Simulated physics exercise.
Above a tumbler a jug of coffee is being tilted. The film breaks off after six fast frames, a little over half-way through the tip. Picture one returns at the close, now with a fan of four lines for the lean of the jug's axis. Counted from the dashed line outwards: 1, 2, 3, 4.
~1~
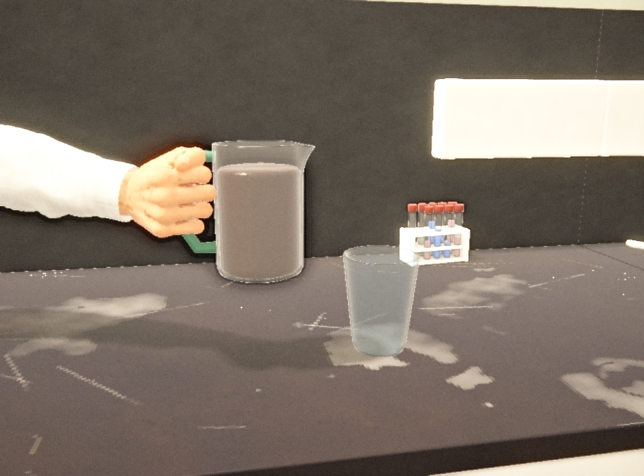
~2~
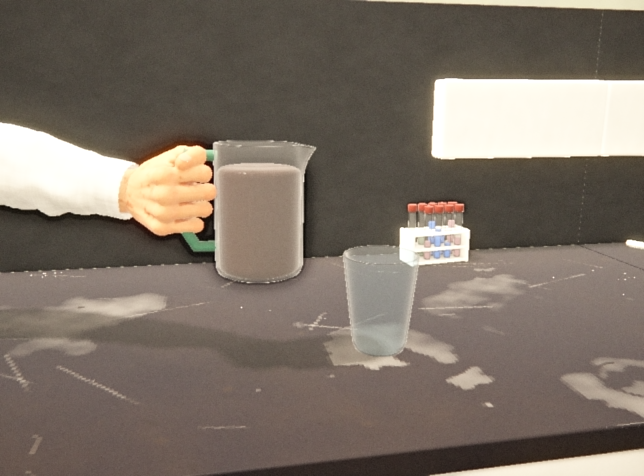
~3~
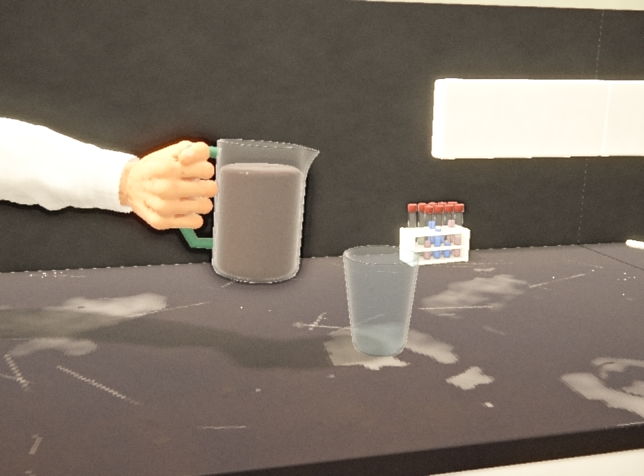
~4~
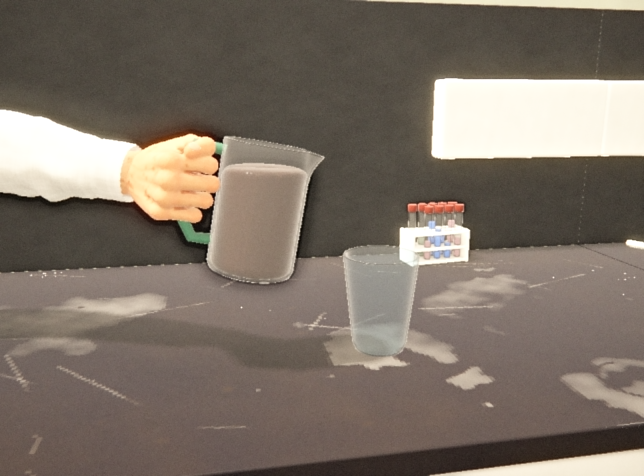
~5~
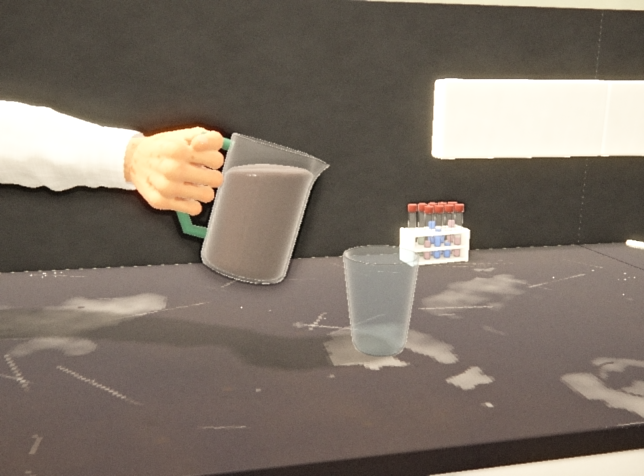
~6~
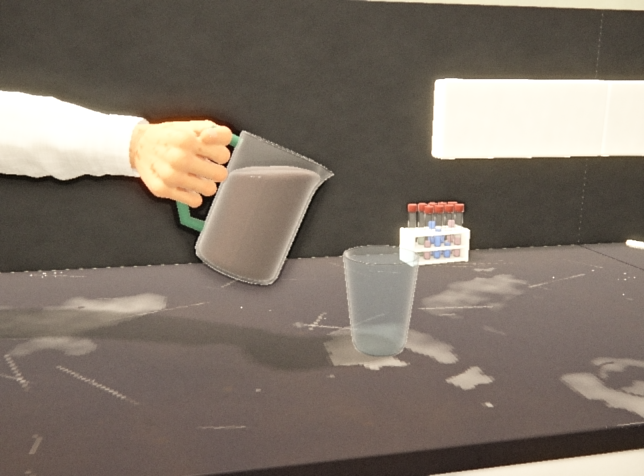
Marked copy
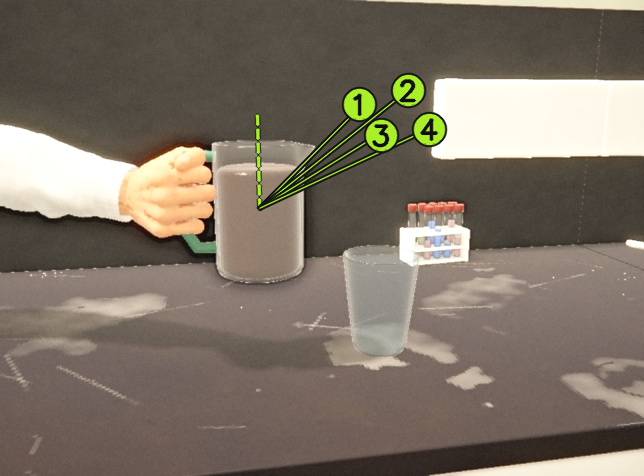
On a dark, scuffed countertop, a clear tumbler stands near a white rack of red-capped tubes, while a hand in a white sleeve holds a jug of brownish liquid upright by its green handle. The hand barely moves at first, then steadily tilts the jug rightward, its spout lowering slightly, with no liquid leaving it.
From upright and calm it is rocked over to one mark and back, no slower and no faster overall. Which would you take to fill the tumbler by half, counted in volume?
Line 4 does it best.
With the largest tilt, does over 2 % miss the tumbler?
No.
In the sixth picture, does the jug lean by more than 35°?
No, it does not.
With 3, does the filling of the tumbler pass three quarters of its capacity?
No.
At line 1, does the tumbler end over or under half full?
Under half.
On the marked copy, 1 at (348, 118); 2 at (395, 100); 3 at (365, 142); 4 at (413, 136).
If 1 is chosen, the tumbler ends with about 16 % of what it can hold.
If 2 is chosen, the tumbler ends with about 26 % of what it can hold.
If 3 is chosen, the tumbler ends with about 37 % of what it can hold.
If 4 is chosen, the tumbler ends with about 50 % of what it can hold.
